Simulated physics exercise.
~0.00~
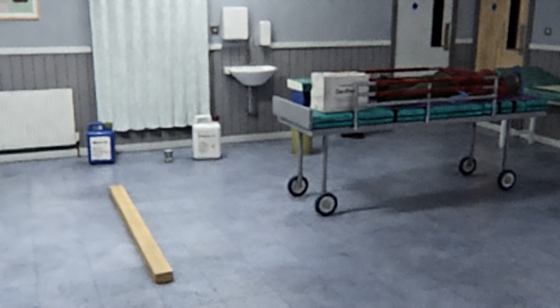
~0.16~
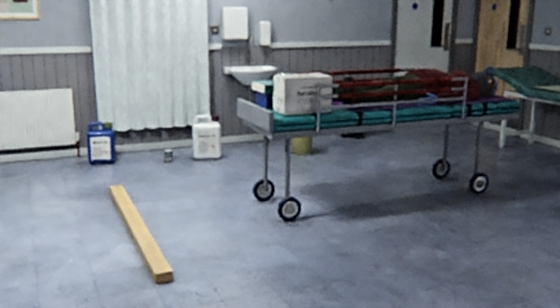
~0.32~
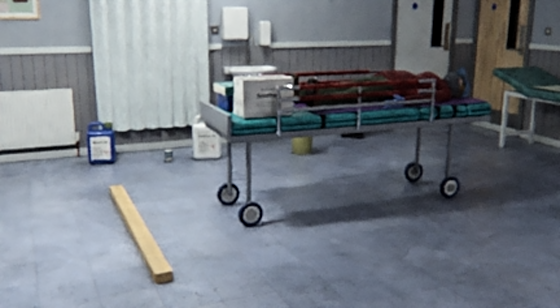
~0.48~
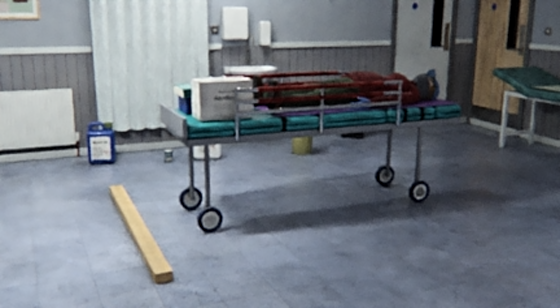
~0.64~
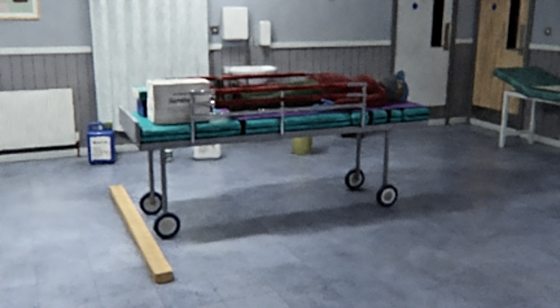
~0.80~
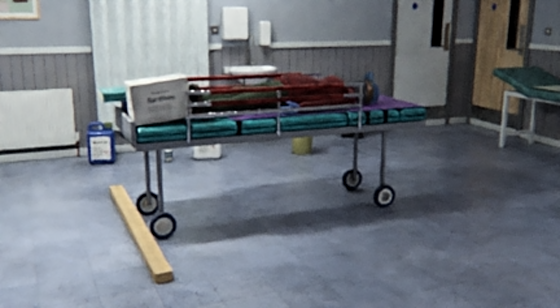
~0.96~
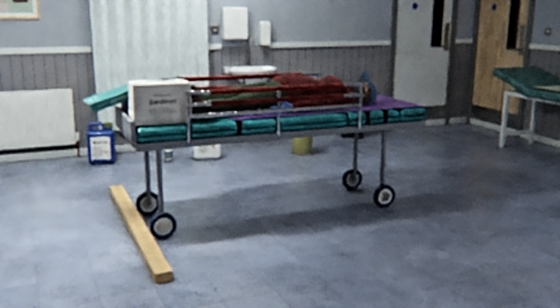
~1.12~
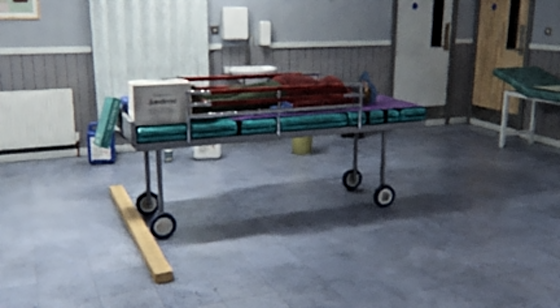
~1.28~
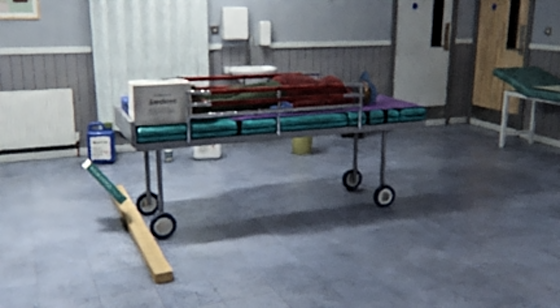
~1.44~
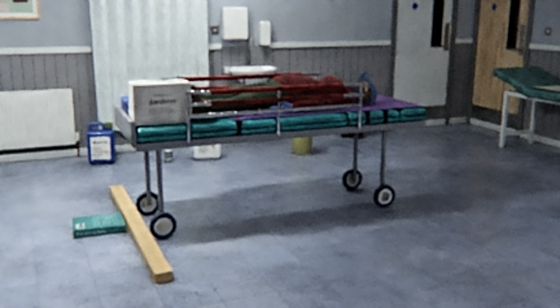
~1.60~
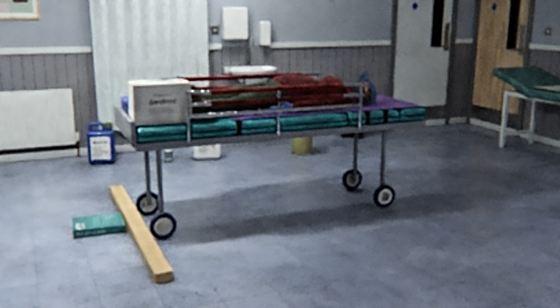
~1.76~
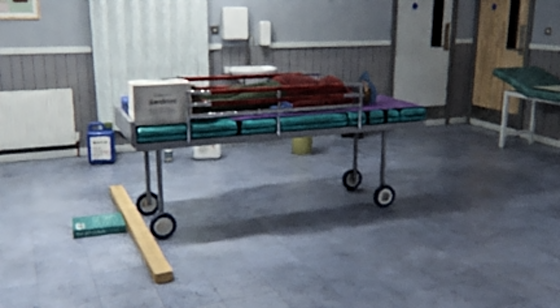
A wheeled trolley rolls leftward across the grey floor of a clinical room, seen from the side by a still camera, with a curtain, sink and doors behind. It carries a motionless figure in dark red on teal padding, with a white box, a blue case and a teal folder at the leading end. The wheels meet a wooden beam and the trolley stops short without tipping. The figure and loose items slide slightly forward, and the folder tips over the end. It turns over as it falls and lands flat beside the beam, while everything else stays aboard.
